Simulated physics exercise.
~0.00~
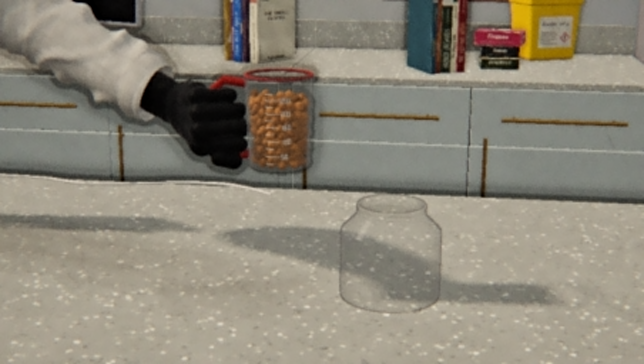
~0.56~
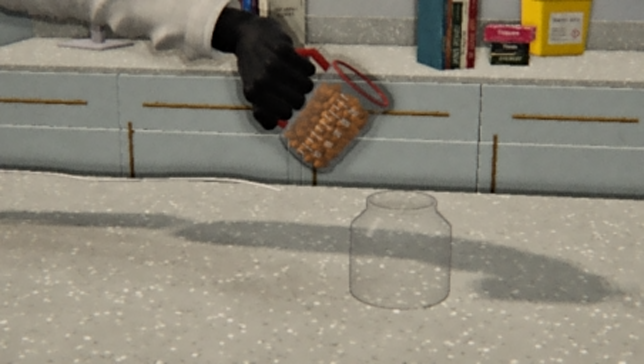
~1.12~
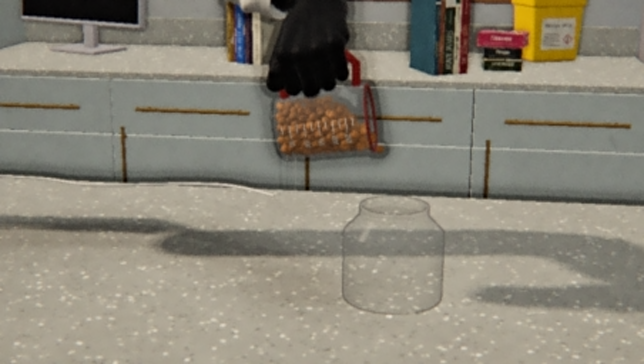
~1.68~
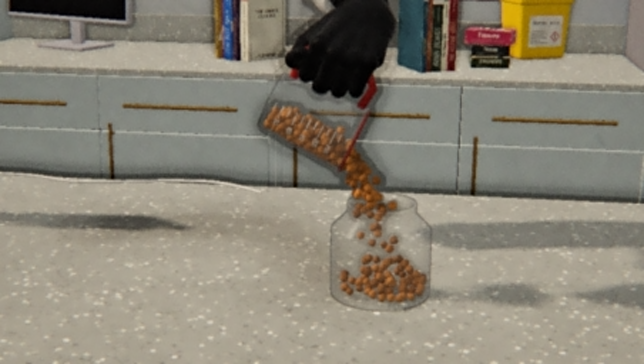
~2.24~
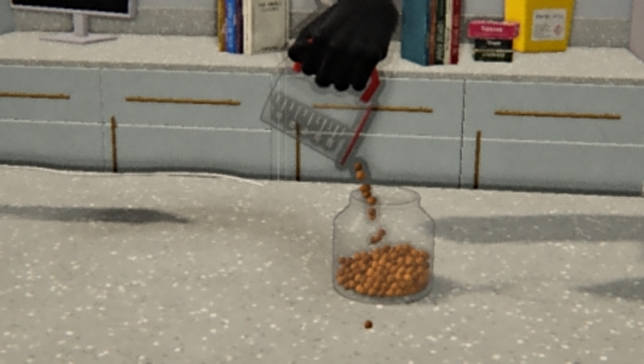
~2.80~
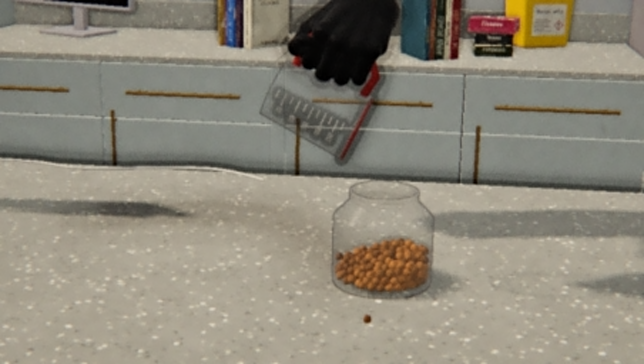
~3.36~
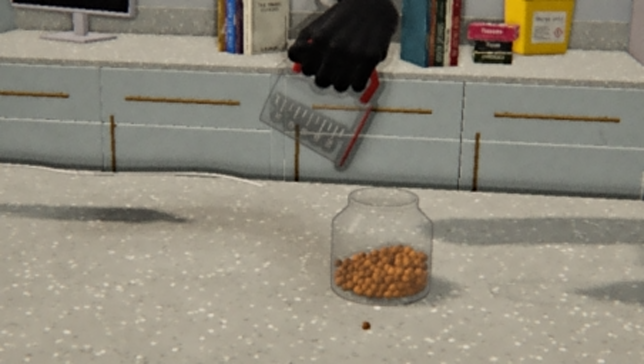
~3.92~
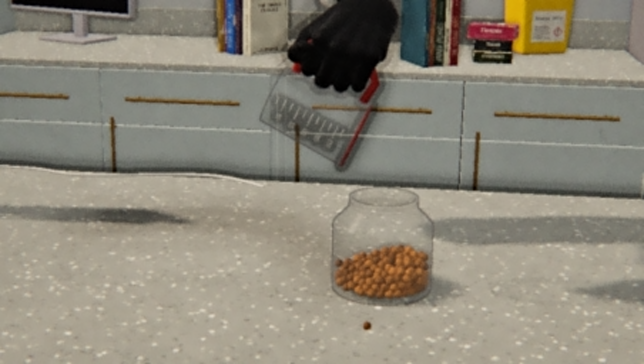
A black-gloved hand in a white sleeve carries a clear measuring cup of roasted chickpeas to the right, toward an open glass jar on a speckled counter. The cup leans and then turns onto its side, still holding its load. As it tips further, the chickpeas stream over the rim and drop into the jar, heaping up at the bottom. The cup empties, and the last few fall, with one piece landing on the counter in front. At the end, the hand holds the empty cup tilted above the partly filled jar, and the chickpeas lie still.
